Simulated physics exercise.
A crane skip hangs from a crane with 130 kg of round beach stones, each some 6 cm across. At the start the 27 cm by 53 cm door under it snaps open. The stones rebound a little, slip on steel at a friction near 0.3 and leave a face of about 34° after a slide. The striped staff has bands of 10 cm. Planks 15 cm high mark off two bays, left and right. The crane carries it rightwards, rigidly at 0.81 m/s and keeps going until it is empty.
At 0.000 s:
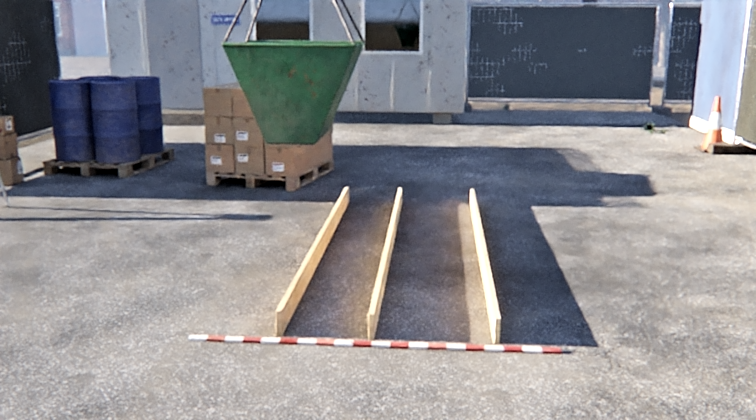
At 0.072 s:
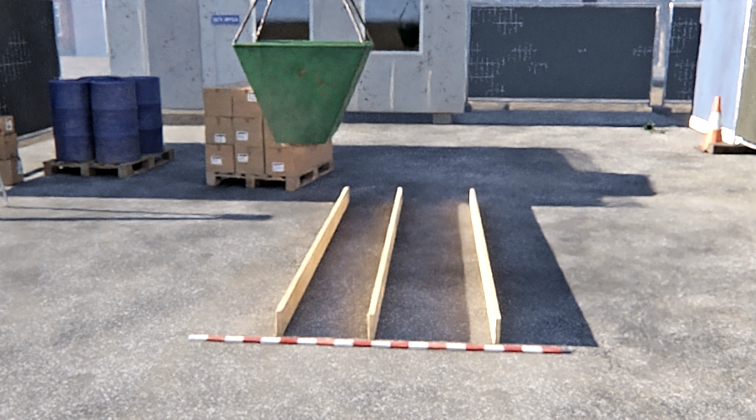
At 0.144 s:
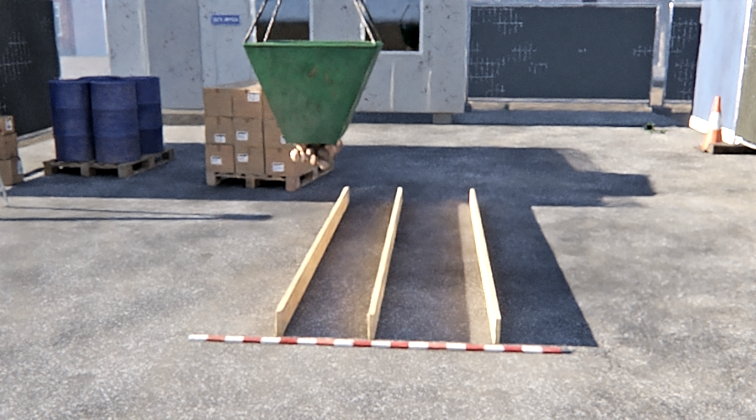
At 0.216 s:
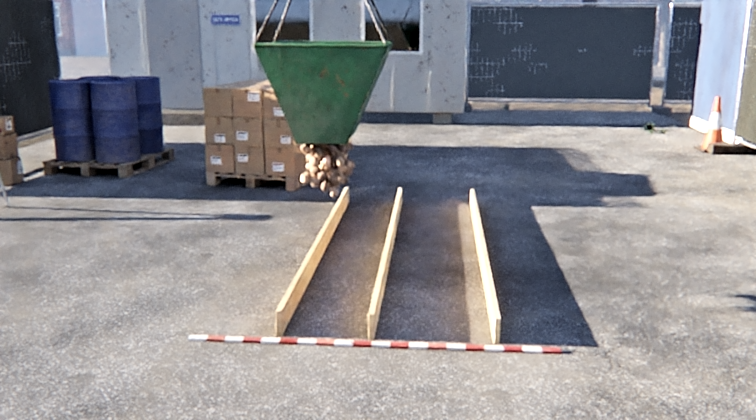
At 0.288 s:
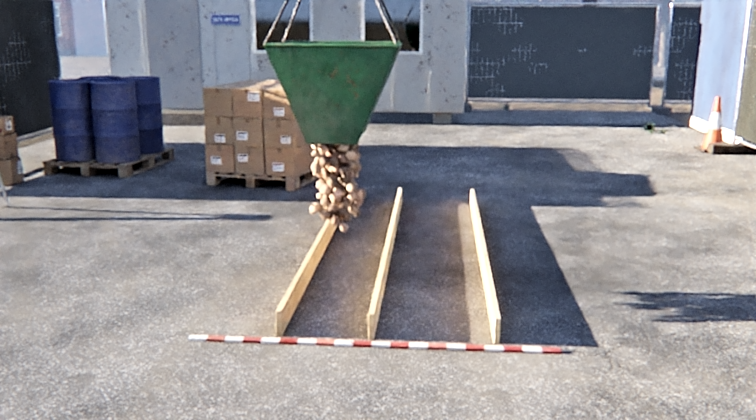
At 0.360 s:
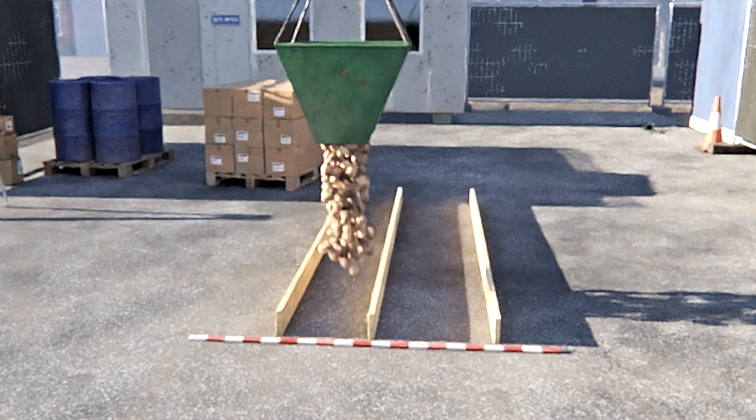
A green skip hanging from cables moving rightwards over a paved yard, releasing a lengthening stream of round stones above wooden boards.
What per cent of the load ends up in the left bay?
Some 42 per cent of it.
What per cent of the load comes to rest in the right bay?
Some 60 per cent of the load.
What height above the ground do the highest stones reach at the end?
About 16 cm.
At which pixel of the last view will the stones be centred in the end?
Their middle is at about (396, 295).
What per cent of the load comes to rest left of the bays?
Near 0 in a hundred.
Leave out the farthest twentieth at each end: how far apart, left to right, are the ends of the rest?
Roughly 100 cm.
After 0.7 s, 0 % in the crane skip, 44 % falling or lying in the left bay, 56 % falling or lying in the right bay; the stones farthest right are at (436, 294).
After 1.1 s, 0 % in the crane skip, 42 % falling or lying in the left bay, 58 % falling or lying in the right bay; the stones farthest right are at (483, 294).
After 1.7 s, 0 % in the crane skip, 42 % falling or lying in the left bay, 58 % falling or lying in the right bay; the stones farthest right are at (482, 290).
After 2.6 s, 0 % in the crane skip, 42 % falling or lying in the left bay, 58 % falling or lying in the right bay; the stones farthest right are at (482, 290).
After 4.5 s, 0 % in the crane skip, 42 % in the left bay, 58 % in the right bay; the stones farthest right are at (482, 290).
